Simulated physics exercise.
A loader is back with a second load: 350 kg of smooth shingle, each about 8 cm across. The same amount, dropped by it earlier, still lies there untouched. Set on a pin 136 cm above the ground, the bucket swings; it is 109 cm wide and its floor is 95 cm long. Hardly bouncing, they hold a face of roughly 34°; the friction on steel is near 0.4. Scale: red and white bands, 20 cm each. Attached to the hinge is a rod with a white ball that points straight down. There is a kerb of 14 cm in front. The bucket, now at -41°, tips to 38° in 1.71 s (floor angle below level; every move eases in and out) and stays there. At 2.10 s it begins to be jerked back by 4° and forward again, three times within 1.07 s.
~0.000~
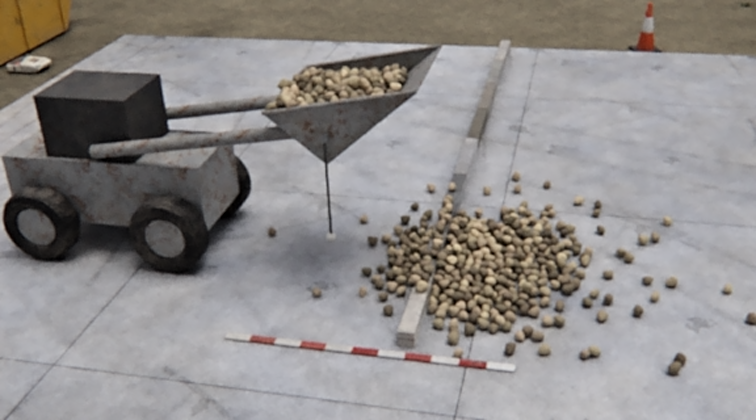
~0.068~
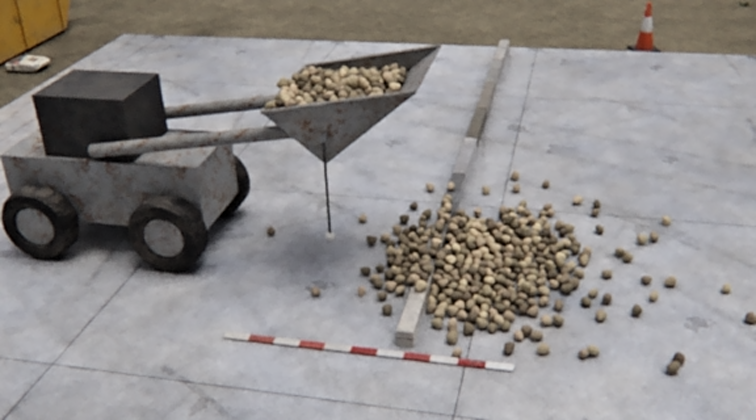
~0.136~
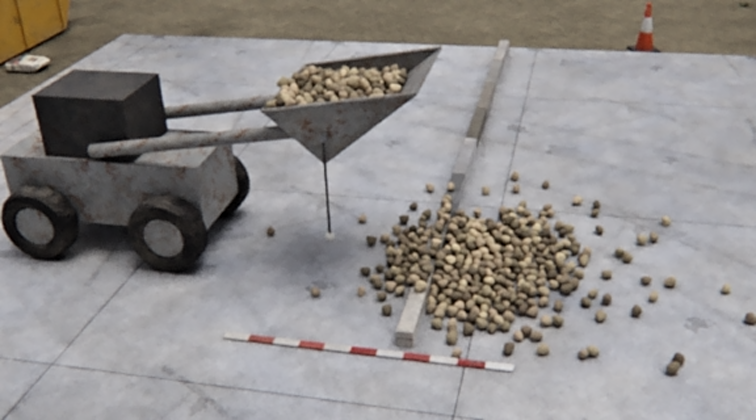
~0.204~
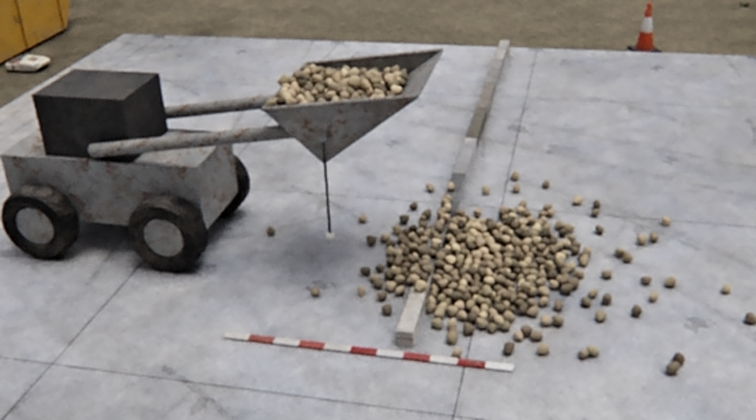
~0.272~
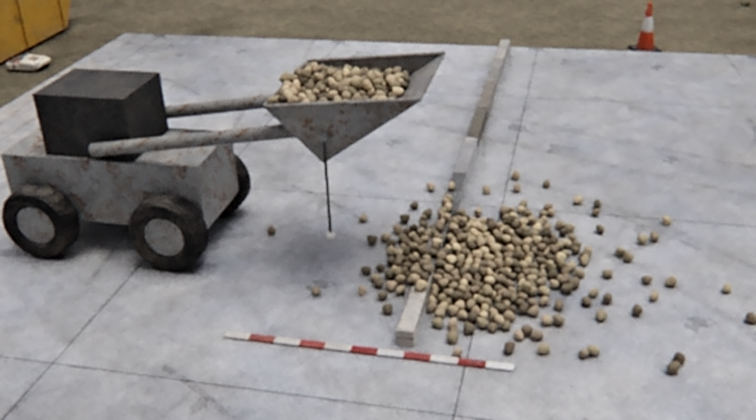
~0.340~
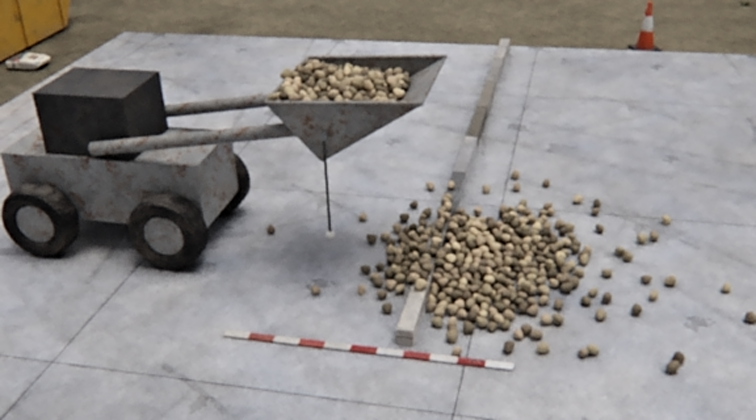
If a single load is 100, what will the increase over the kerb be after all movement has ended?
The increase will be around 92 per cent.
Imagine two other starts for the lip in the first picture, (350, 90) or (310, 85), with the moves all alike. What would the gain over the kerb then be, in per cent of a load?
Some 15 percent, and then 0 percent.
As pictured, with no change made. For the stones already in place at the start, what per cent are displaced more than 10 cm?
25 per cent.
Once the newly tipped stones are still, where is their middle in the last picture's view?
In the last view, about pixel (483, 249).
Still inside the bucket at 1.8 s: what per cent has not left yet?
Estimate: 40 % remaining inside, roughly.
After 1.3 s the floor is at 26°; in per cent of one load, 100 in the bucket, 18 on this side of the kerb, 82 over the kerb; the foremost stones are at (715, 301).
After 1.8 s the floor is at 38°; in per cent of one load, 38 in the bucket, 43 on this side of the kerb, 119 over the kerb; the foremost stones are at (715, 301).
After 3.6 s the floor is at 38°; in per cent of one load, 0 in the bucket, 26 on this side of the kerb, 174 over the kerb; the foremost stones are at (719, 293).
After 6.3 s the floor is at 38°; in per cent of one load, 0 in the bucket, 26 on this side of the kerb, 174 over the kerb; the foremost stones are at (719, 293). Net gain over the kerb, 92.
